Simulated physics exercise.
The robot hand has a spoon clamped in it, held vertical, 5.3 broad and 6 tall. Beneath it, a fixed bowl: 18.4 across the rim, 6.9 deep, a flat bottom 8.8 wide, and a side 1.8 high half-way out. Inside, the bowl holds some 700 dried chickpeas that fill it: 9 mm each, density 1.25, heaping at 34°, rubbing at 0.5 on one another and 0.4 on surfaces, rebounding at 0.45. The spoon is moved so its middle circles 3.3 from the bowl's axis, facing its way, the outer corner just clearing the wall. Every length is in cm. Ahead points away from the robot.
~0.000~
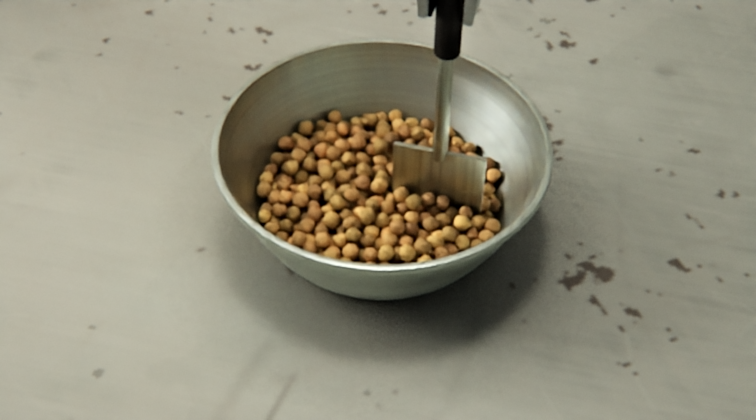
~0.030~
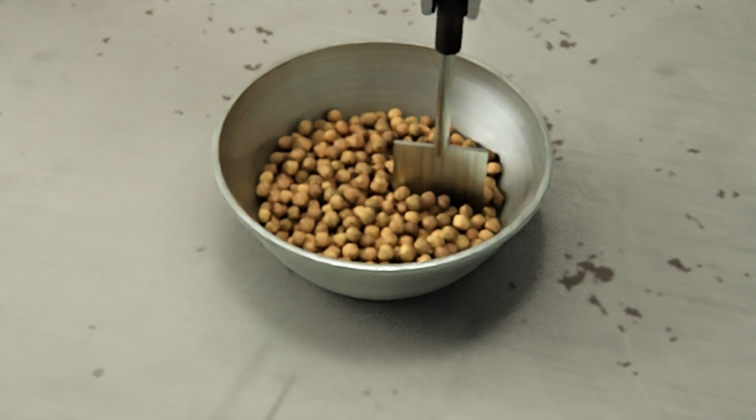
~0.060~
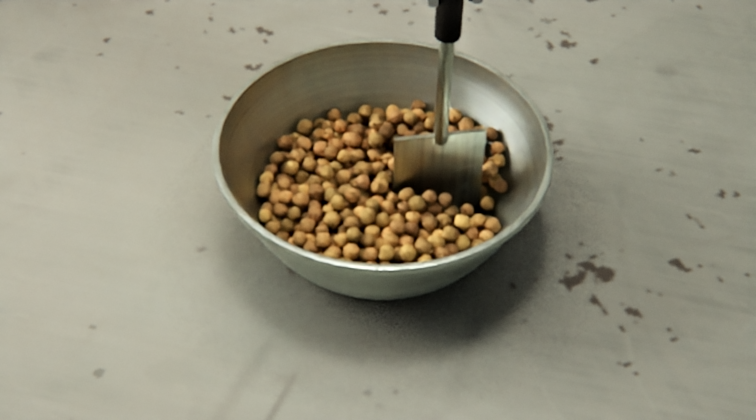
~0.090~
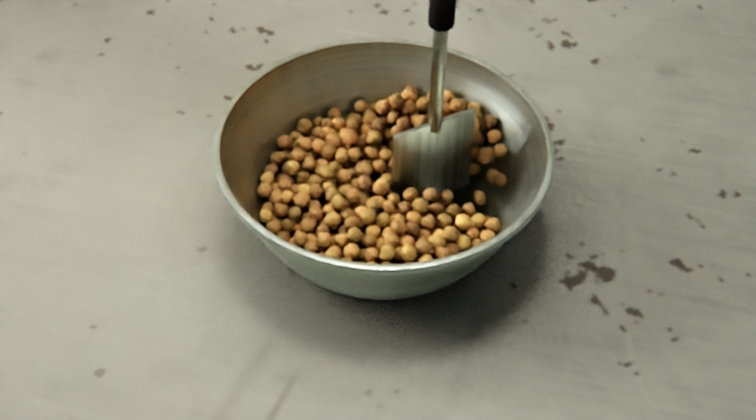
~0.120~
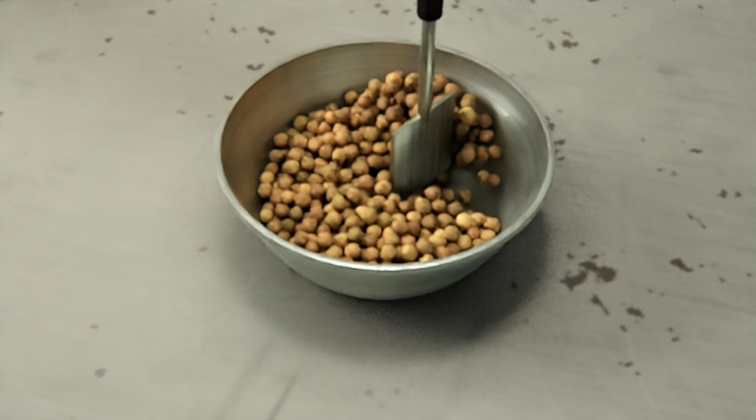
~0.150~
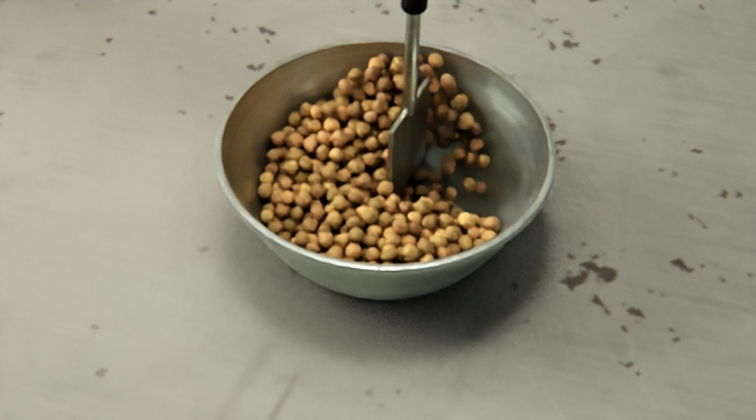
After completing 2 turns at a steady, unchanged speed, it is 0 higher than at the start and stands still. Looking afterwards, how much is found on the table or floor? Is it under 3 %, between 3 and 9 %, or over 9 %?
Between 3 and 9 %.
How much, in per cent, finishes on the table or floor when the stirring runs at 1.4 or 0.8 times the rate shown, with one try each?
Estimates in order: Near 25 % and near 0 %.
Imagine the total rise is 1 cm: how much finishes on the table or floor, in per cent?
About 5 percent.
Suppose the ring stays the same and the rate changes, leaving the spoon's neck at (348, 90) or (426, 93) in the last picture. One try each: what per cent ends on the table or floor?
First try: Around 40 %; second try: Around 0 %.
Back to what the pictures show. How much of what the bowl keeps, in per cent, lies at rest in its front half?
Around 40 per cent of what the bowl keeps.
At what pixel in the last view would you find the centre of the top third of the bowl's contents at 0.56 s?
About pixel (471, 200).
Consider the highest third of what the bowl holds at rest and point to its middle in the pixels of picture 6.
Somewhere close to (467, 169).
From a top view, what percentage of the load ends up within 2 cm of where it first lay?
Near 5 % of the pieces.
By 0.56 s, 331° round, highest piece 8 above the table; 678 in the bowl, 17 on the table or floor, 3 in flight or on the tool.
By 0.97 s, 222° round, highest piece 8 above the table; 669 in the bowl, 28 on the table or floor, 1 in flight or on the tool.
By 1.38 s, 0° round, highest piece 7 above the table; 656 in the bowl, 41 on the table or floor, 1 in flight or on the tool.
By 2.08 s, 0° round, highest piece 7 above the table; 656 in the bowl, 42 on the table or floor.
Final count, 656 in the bowl, 42 on the table or floor. That is 6 % on the table or floor.
